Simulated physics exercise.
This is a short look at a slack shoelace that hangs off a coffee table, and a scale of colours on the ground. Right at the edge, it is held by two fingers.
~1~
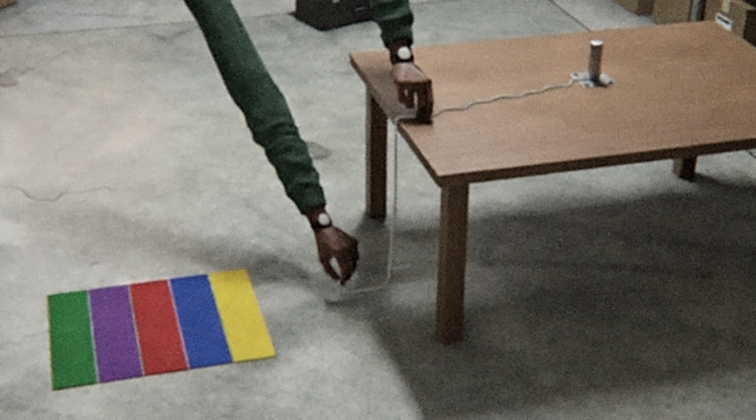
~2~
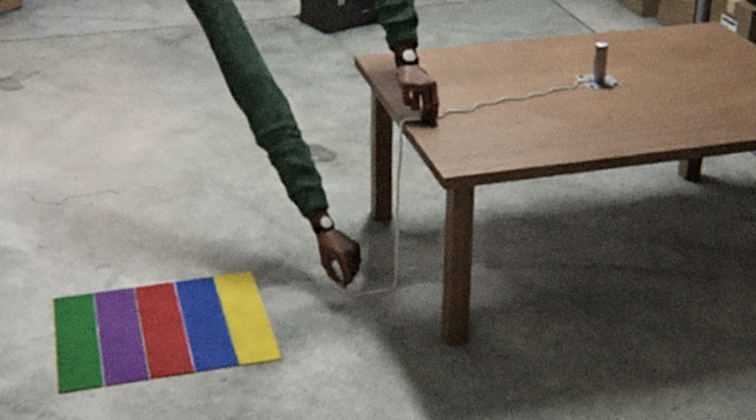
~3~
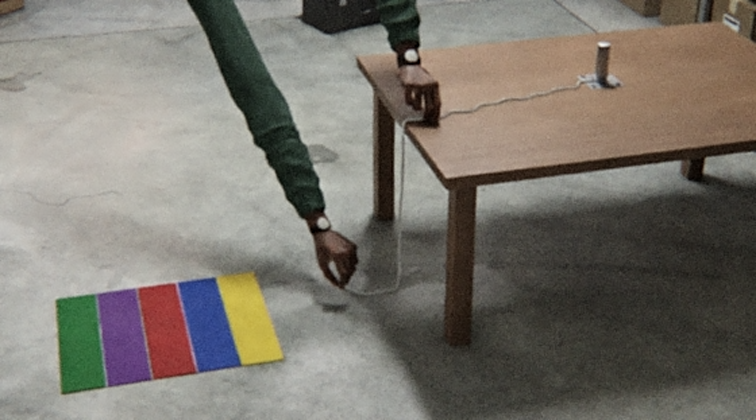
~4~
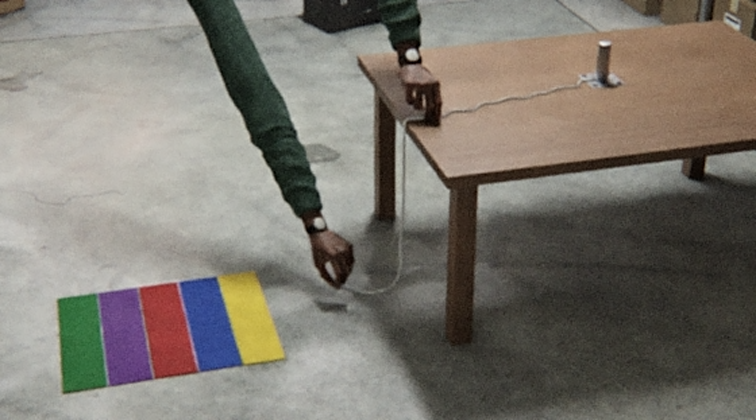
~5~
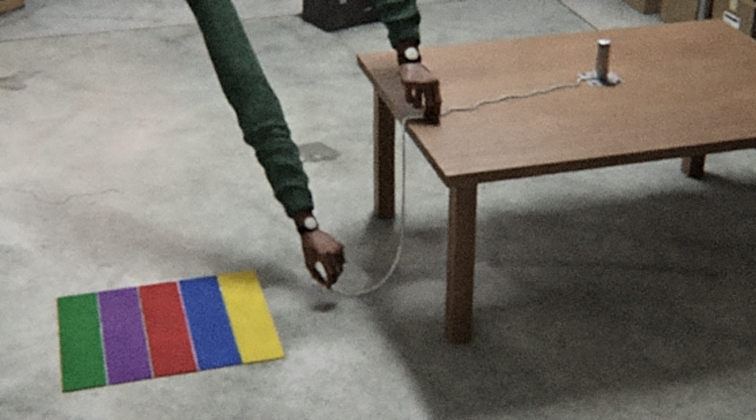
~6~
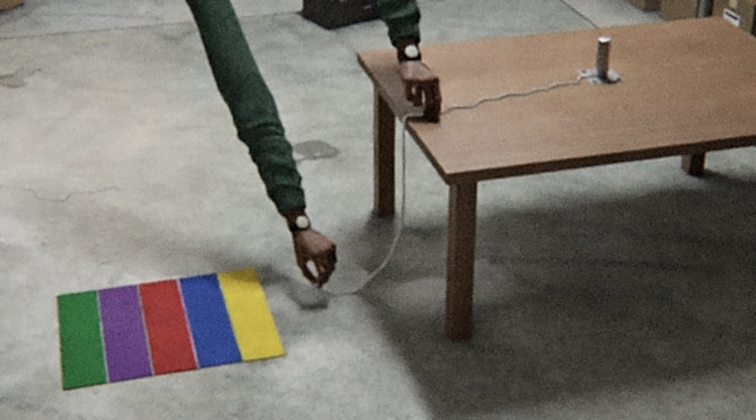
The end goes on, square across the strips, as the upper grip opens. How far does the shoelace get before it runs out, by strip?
As far as the blue strip.
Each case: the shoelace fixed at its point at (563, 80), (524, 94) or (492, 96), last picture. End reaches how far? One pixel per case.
That would be (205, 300) for the first, (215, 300) for the second and (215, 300) for the third.
Soon after, end near (286, 288); short of the strips.
After that, end near (234, 296); over yellow.
At the stop, end near (203, 300); over blue. It gets as far as the blue strip.
